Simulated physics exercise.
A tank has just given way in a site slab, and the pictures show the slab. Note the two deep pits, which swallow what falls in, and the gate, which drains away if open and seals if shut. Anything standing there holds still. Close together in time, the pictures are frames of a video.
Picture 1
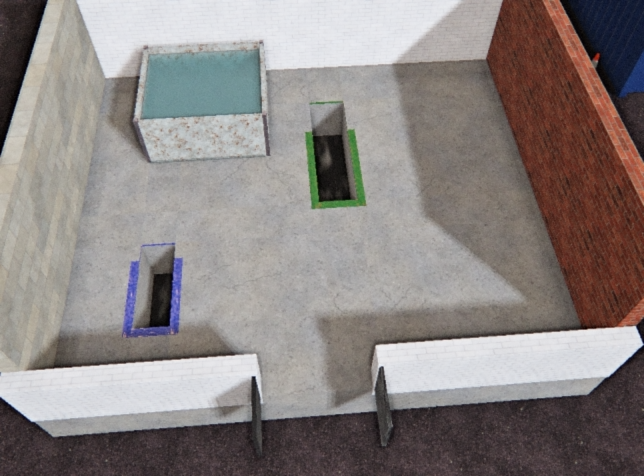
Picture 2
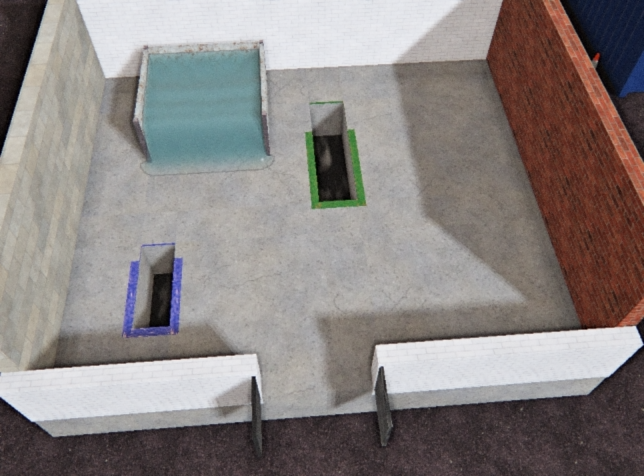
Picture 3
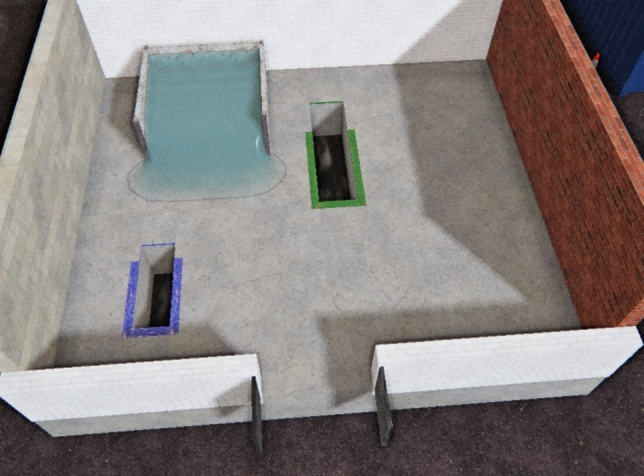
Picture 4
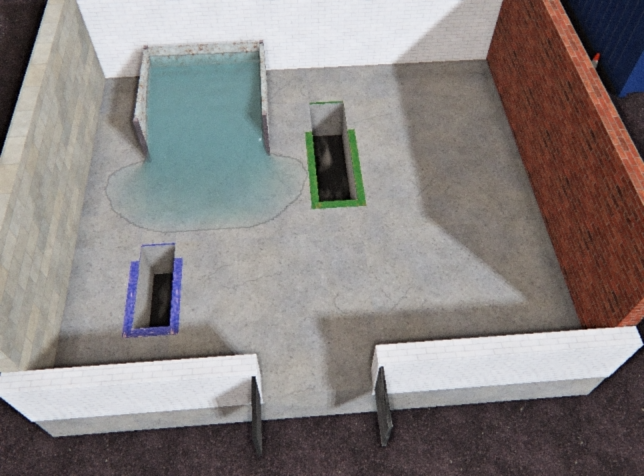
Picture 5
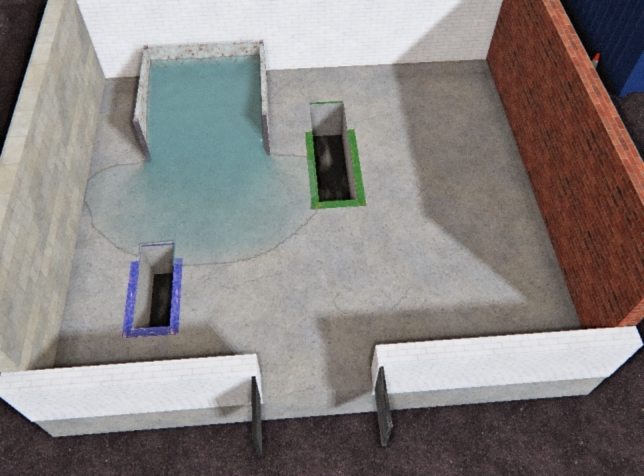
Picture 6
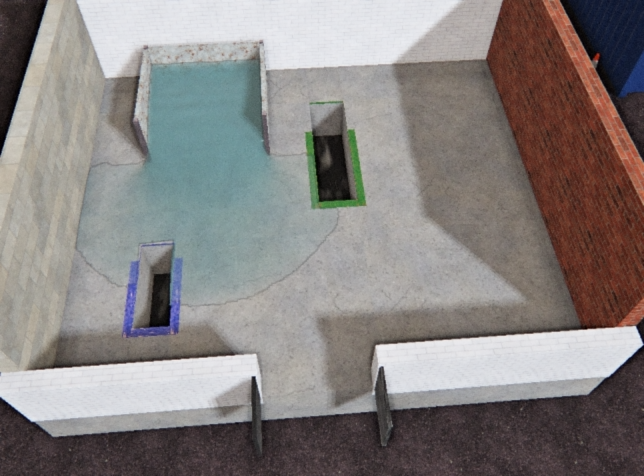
We see a walled concrete slab with a raised water tank whose front opens, pouring water onto the floor; the pool spreads forward and sideways, reaching the green-edged pit and surrounding much of the blue-edged one.
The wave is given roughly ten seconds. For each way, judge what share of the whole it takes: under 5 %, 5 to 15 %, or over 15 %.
Shares: The gate takes over 15 %; the blue pit takes over 15 %; the green pit takes under 5 %.
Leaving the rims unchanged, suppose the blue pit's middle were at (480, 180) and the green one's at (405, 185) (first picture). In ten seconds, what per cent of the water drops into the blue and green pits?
Roughly, in per cent: Blue 10, green 12.
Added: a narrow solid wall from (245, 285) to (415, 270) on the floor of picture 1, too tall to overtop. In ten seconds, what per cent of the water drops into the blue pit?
Blue: About 50 %.
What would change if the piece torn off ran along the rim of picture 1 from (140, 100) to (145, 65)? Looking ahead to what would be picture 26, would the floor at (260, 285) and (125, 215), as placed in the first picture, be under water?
First spot submerged, second spot submerged.
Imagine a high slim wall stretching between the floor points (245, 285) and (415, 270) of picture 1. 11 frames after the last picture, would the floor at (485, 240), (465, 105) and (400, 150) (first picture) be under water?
As the points were listed, they come out taken by the flood, free from flooding, and finally free from flooding.
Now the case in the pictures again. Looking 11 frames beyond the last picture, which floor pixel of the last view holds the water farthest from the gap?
My estimate: Roughly (489, 360).
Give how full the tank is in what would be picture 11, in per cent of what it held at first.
Estimate: Around 38 per cent.
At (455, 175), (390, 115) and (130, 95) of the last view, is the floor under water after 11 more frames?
First spared, then spared, then spared.
A moment on, water covers 40 % of the floor; the gate 1 %, the blue pit 7 %, the green pit 1 %.
Next, water covers 45 % of the floor; the gate 7 %, the blue pit 13 %, the green pit 1 %.
Then, water covers 50 % of the floor; the gate 16 %, the blue pit 23 %, the green pit 2 %.
Later, water covers 60 % of the floor; the gate 22 %, the blue pit 35 %, the green pit 2 %.
In the end, water covers 70 % of the floor; the gate 25 %, the blue pit 42 %, the green pit 2 %.
